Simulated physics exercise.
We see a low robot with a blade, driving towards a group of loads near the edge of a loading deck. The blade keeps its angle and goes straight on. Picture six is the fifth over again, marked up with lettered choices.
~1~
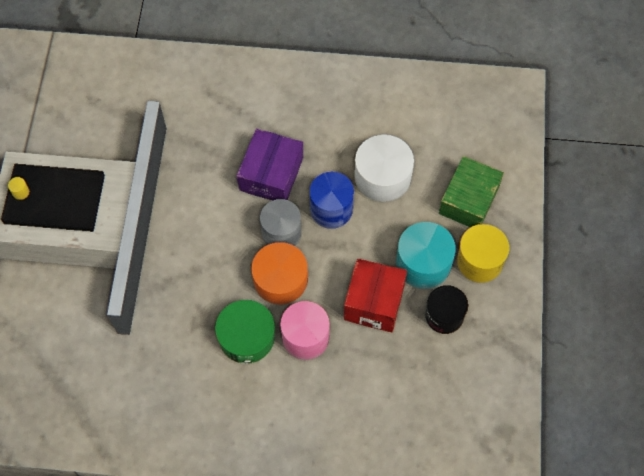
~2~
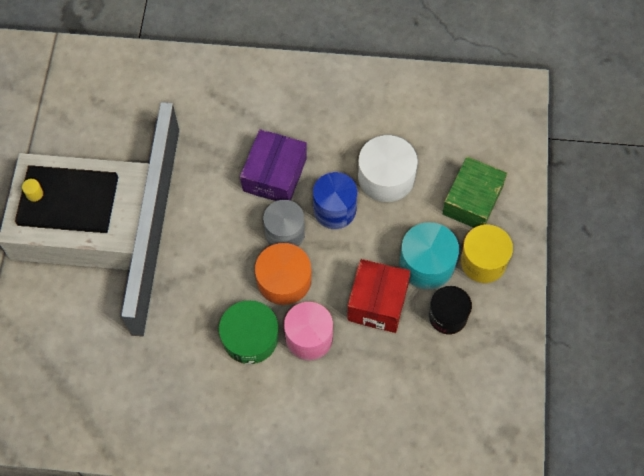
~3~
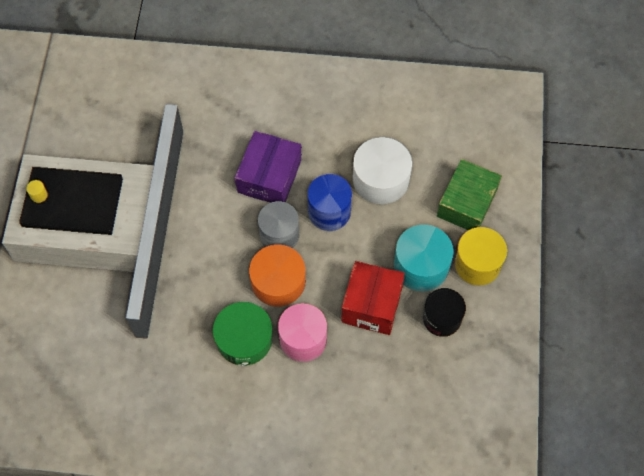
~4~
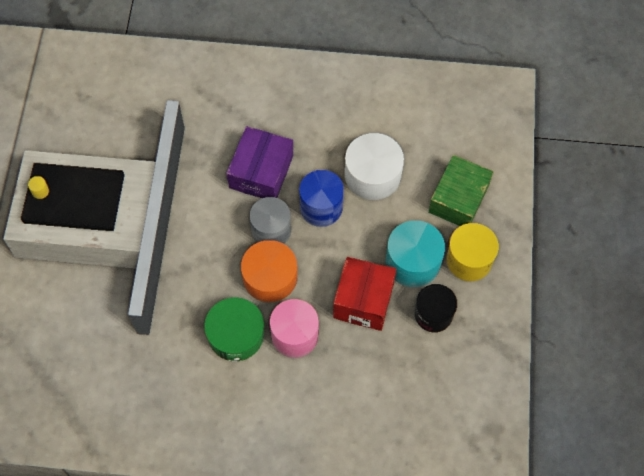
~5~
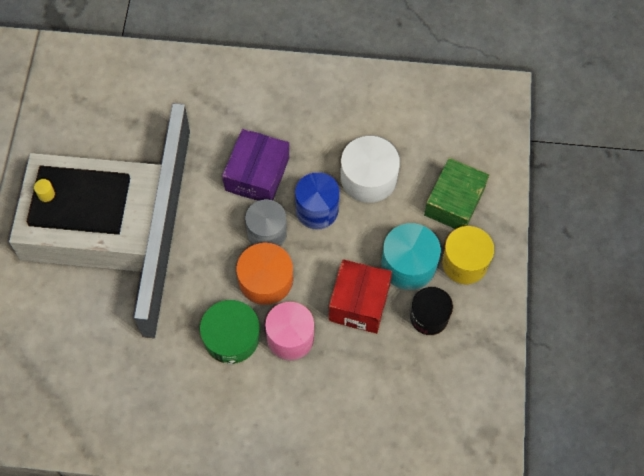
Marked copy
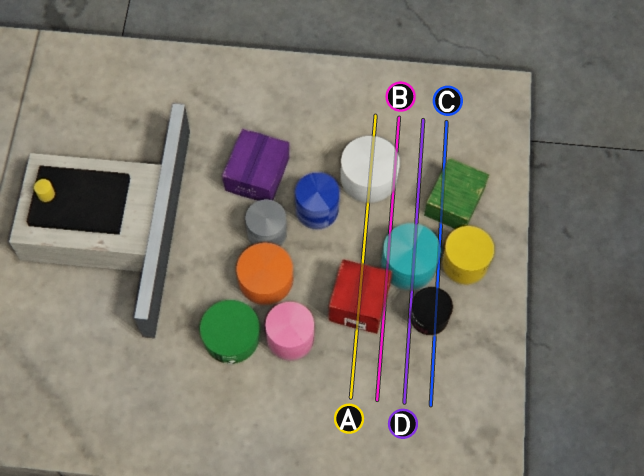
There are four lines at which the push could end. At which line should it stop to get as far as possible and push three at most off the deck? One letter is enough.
It can go as far as C.
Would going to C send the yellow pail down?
Yes.
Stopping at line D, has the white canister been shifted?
Yes.
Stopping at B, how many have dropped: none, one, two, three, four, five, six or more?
The count is none.
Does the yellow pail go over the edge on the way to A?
No.
On the copy, A at (364, 248); B at (389, 251); C at (439, 255); D at (414, 253).
On C. First, robot (185, 209); green pail (284, 346); pink canister (337, 338).
Then, robot (286, 218); green crate (492, 206); yellow pail (485, 258).
Finally, robot (363, 225); yellow pail over the edge; green crate over the edge; three fallen.
By contrast, A is within the limit but short; B is within the limit but short; D is within the limit but short.
